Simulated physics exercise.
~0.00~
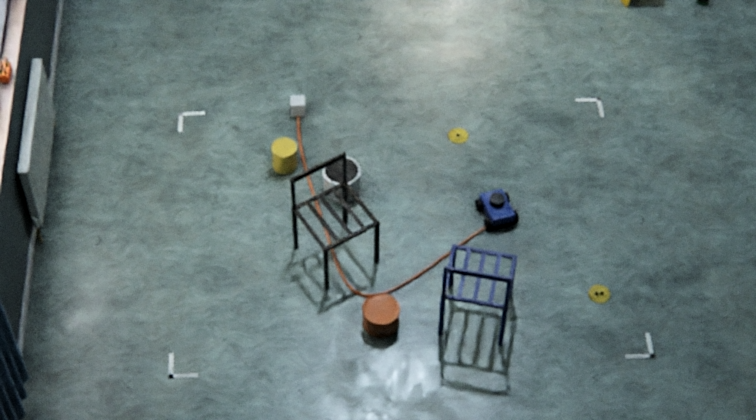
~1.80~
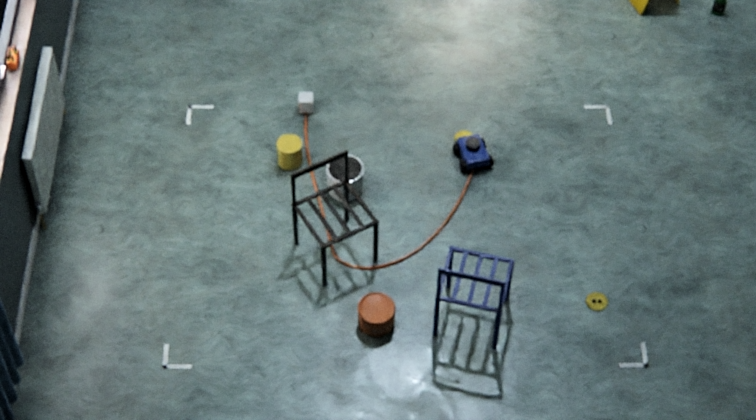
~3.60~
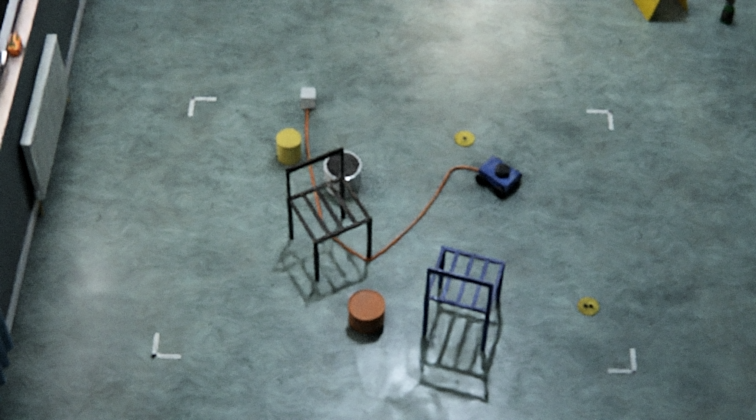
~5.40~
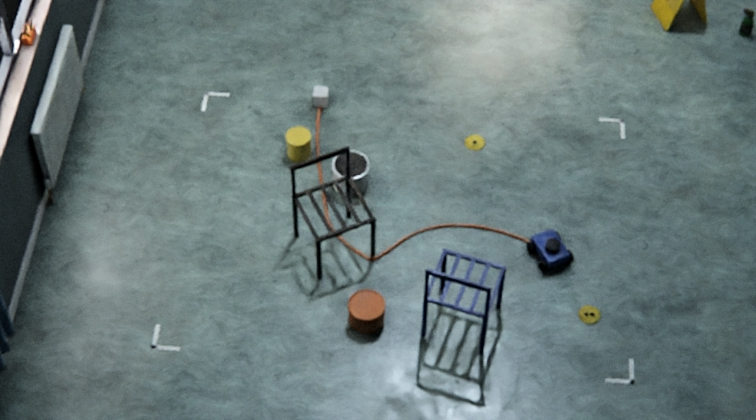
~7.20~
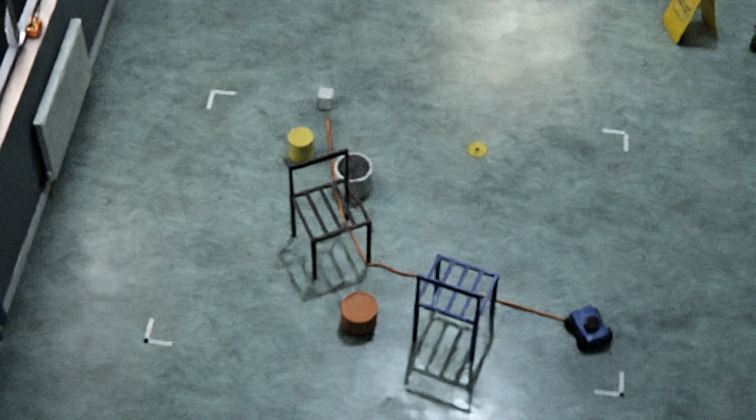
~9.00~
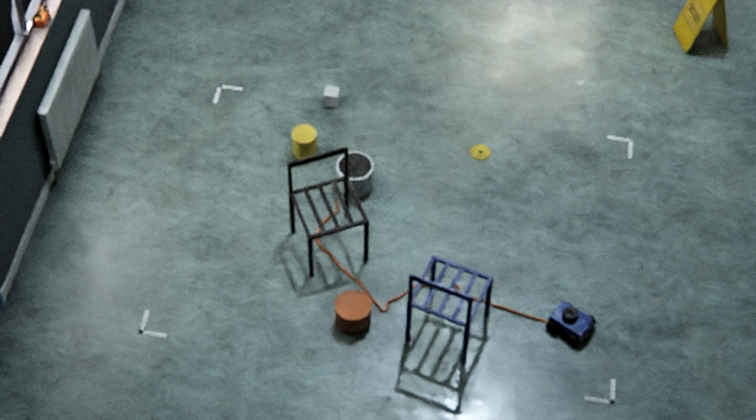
A blue cart drives past two chairs, trailing an orange lead until its plug pulls out.
